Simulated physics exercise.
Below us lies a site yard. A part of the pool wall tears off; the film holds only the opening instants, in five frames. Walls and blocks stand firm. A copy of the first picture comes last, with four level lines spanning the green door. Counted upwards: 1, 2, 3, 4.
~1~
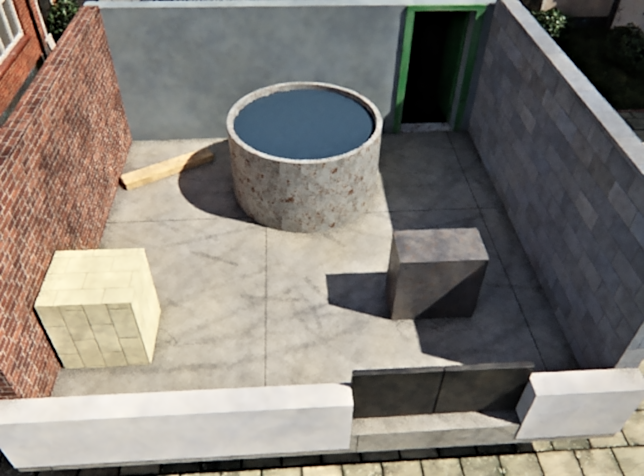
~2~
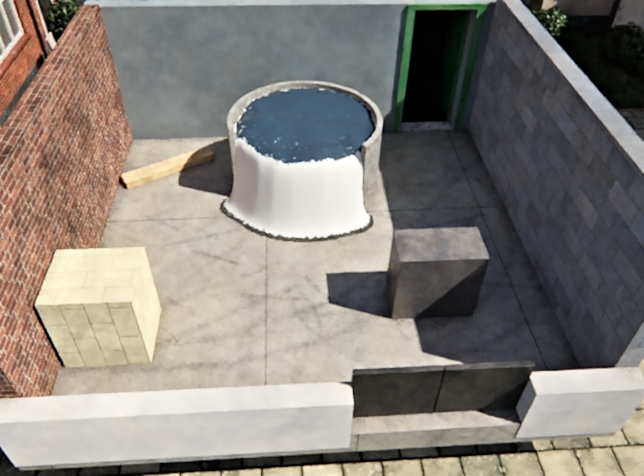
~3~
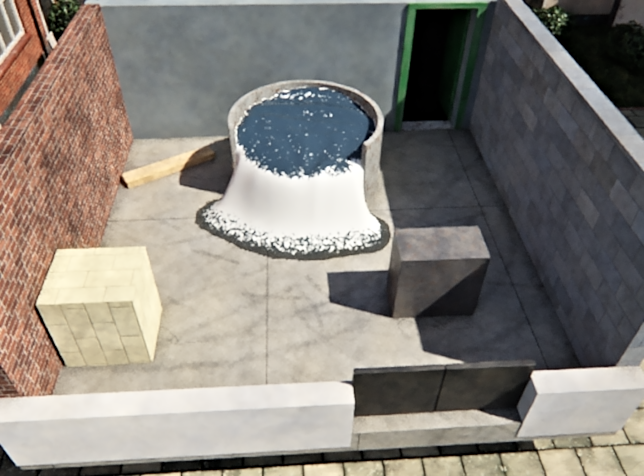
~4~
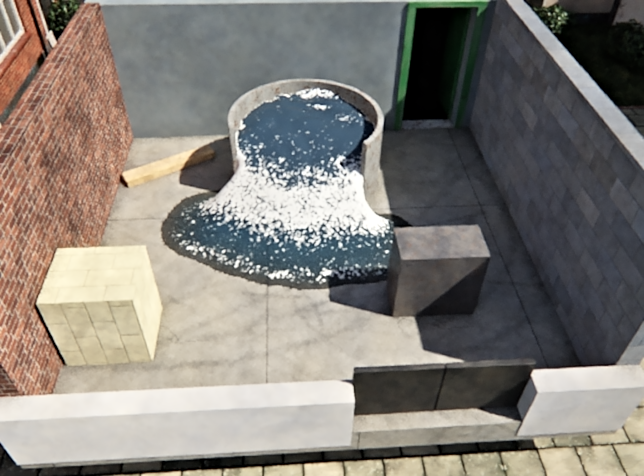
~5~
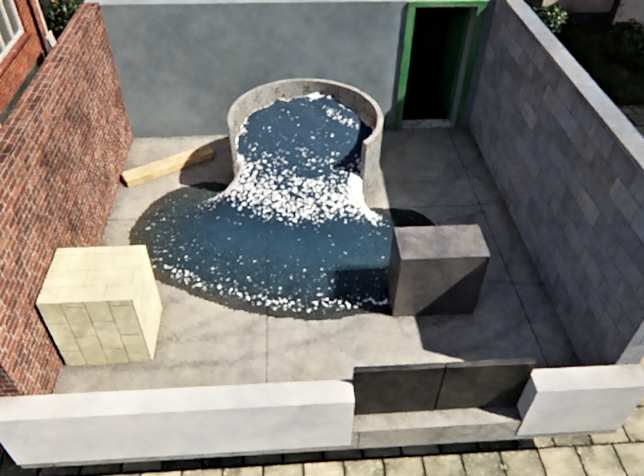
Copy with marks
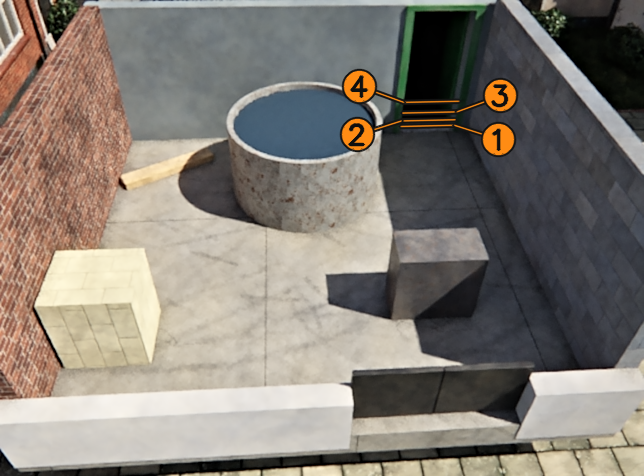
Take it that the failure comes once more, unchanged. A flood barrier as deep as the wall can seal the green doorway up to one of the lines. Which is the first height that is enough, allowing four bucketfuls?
Mark 2 just does it.
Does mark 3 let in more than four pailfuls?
No.
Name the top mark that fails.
1.
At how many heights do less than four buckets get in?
Three of the four.
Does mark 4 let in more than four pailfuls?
No, not at all.
In orange, 1 at (427, 125); 2 at (428, 120); 3 at (429, 112); 4 at (431, 101); from the bottom up 1, 2, 3, 4.
For mark 1, about 9 bucketfuls get in.
For mark 2, a splash gets over, under a bucket.
For mark 3, nothing gets over.
For mark 4, nothing gets over.
